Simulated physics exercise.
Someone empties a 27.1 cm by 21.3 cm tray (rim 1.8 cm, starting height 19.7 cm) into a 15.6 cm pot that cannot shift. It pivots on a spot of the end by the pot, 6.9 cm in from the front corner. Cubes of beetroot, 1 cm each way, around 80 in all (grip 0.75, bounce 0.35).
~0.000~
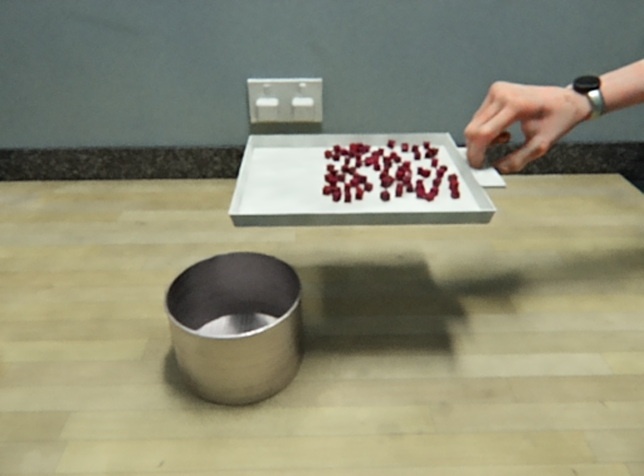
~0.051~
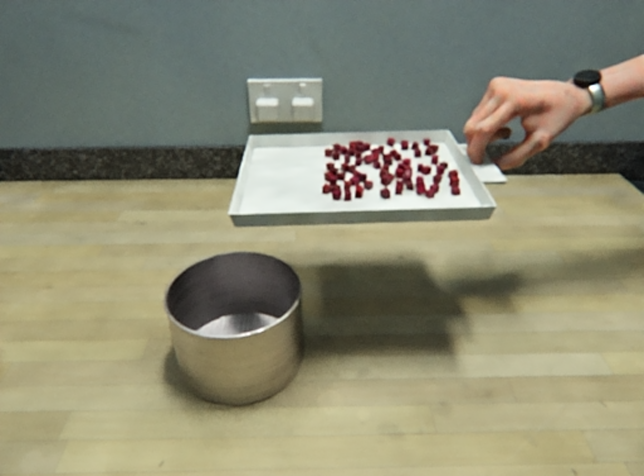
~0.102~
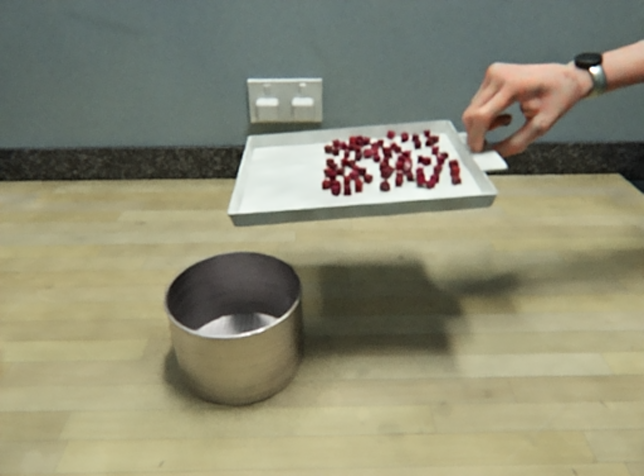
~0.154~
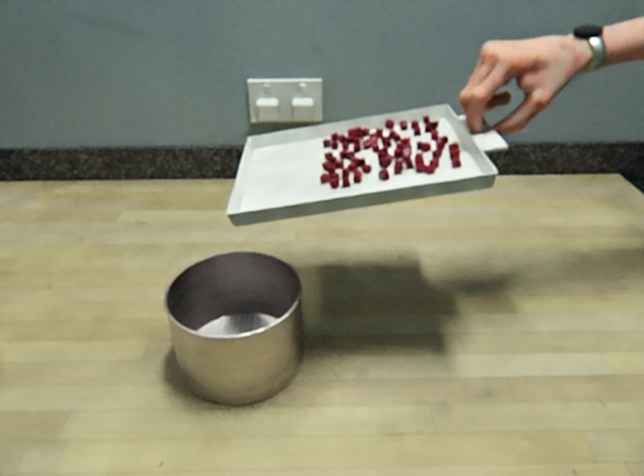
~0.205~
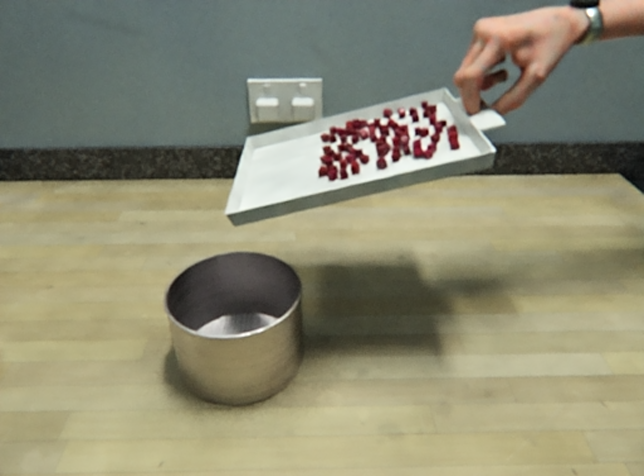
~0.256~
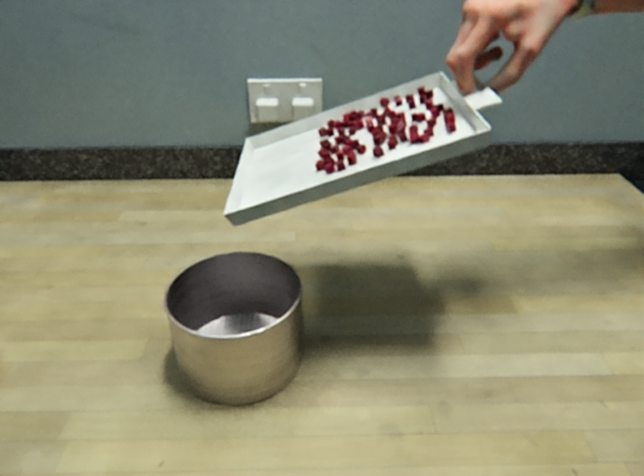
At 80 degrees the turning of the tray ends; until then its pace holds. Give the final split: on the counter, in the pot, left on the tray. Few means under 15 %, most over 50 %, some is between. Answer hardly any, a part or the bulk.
Counter: The bulk, pot: Hardly any, tray: A part.
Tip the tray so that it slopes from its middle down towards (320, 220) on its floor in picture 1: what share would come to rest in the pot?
About 55 per cent.
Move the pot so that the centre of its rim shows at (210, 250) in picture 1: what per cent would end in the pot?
About 40 per cent.
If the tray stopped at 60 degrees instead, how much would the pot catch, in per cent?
It would be near 5 per cent.
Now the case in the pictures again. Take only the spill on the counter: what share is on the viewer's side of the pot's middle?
Roughly 10 per cent.
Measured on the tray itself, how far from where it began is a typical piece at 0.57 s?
Some 4 cm.
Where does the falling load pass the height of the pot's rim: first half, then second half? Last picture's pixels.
At about (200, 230), then at (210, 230).
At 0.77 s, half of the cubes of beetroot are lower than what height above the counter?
About 20 cm.
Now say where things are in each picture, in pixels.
The first picture shows tray tilt 0 degrees, front corners at (234, 212) and (491, 208); middle of the pieces at (386, 171); pot at (234, 289).
The second picture shows tray tilt 1 degrees, front corners at (233, 212) and (492, 204); middle of the pieces at (386, 169).
The third picture shows tray tilt 4 degrees, front corners at (232, 212) and (492, 191), lowest corner left back; middle of the pieces at (386, 162).
The fourth picture shows tray tilt 9 degrees, front corners at (231, 211) and (492, 171), lowest corner left back; middle of the pieces at (385, 151).
The fifth picture shows tray tilt 14 degrees, front corners at (229, 211) and (490, 150), lowest corner left back; middle of the pieces at (383, 140).
The sixth picture shows tray tilt 19 degrees, front corners at (228, 212) and (485, 128), lowest corner left back; middle of the pieces at (380, 129); pot at (234, 289). The tray's pace is about 95 degrees a second.
After 0.57 s, tilt 49 degrees; the tray holds 100 %, the pot 0 %.
After 0.77 s, tilt 69 degrees; the tray holds 70 %, the pot 0 %.
After 1.10 s, tilt 80 degrees; the tray holds 30 %, the pot 0 %.
In the end, at 2.3 s, counter 70 %, pot 5 %, tray 25 %.
